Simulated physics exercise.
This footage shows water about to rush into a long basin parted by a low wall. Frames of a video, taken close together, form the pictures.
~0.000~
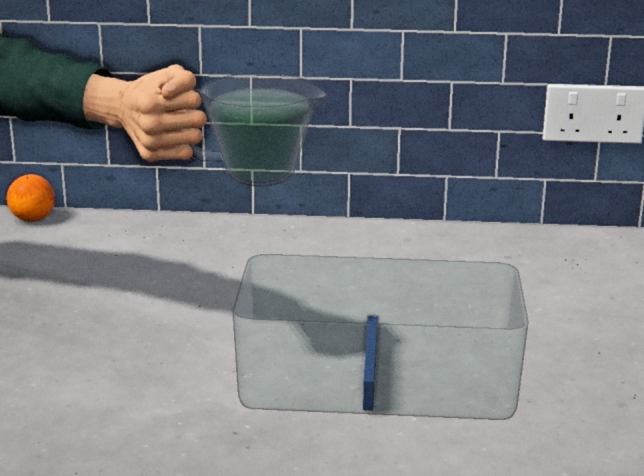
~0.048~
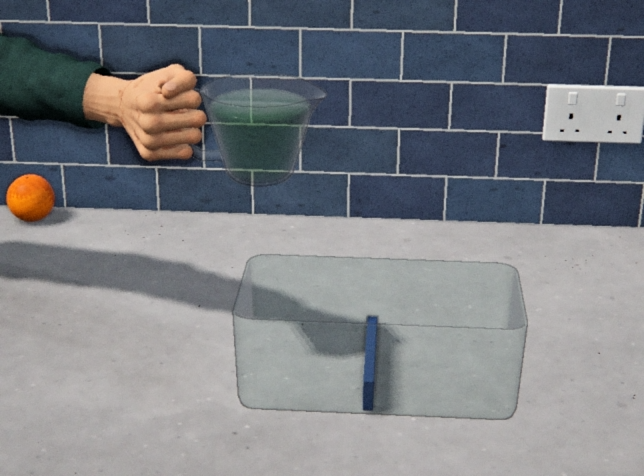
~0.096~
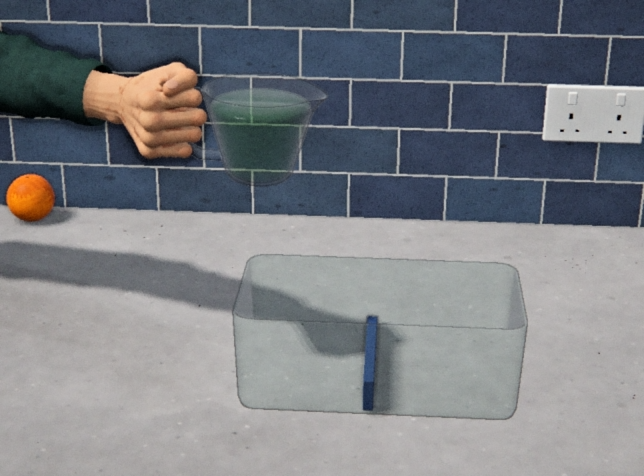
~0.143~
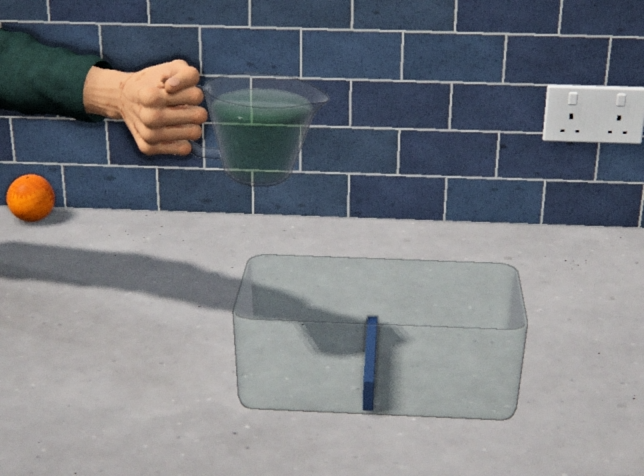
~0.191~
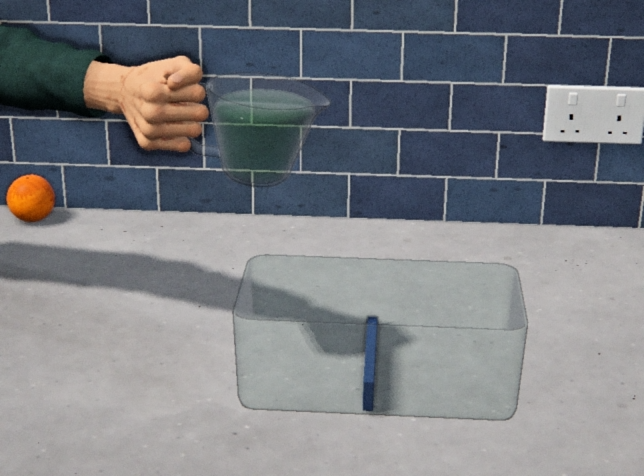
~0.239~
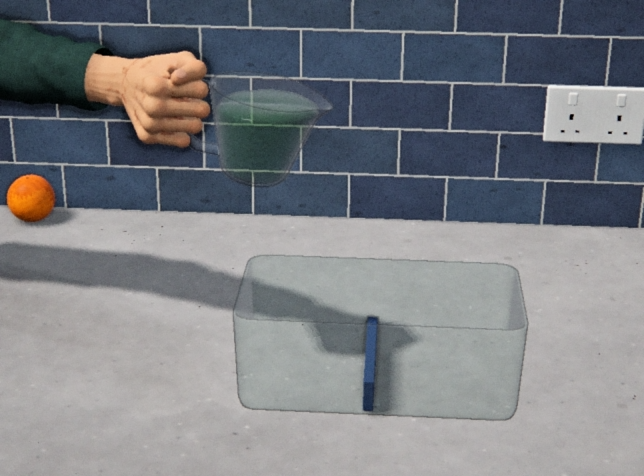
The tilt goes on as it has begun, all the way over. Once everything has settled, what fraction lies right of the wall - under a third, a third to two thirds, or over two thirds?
The share right of the wall falls into the top range, past two thirds.
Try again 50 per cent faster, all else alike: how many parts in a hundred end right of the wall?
Something like 70 in a hundred.
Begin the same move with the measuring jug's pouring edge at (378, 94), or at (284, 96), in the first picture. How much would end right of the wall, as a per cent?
In order, some 95 and 15 percent.
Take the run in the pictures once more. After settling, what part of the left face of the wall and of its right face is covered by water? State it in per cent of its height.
Left about 10, right about 40.
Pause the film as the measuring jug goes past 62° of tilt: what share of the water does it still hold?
Close to 65 parts in a hundred remain.
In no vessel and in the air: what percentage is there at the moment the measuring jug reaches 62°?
Roughly 30 percent.
A moment on, the measuring jug is tipped part way and 65 per cent is still to pour, 0 is left of the wall and 7 right of it.
Next, the measuring jug is tipped on its side and 10 per cent is still to pour, 6 is left of the wall and 64 right of it.
Then the measuring jug is tipped right over and 0 per cent is still to pour, 20 is left of the wall and 79 right of it.
Later the measuring jug is tipped right over and 0 per cent is still to pour, 19 is left of the wall and 79 right of it.
At rest 19 per cent lies left of the wall, 79 right of it and 2 outside.
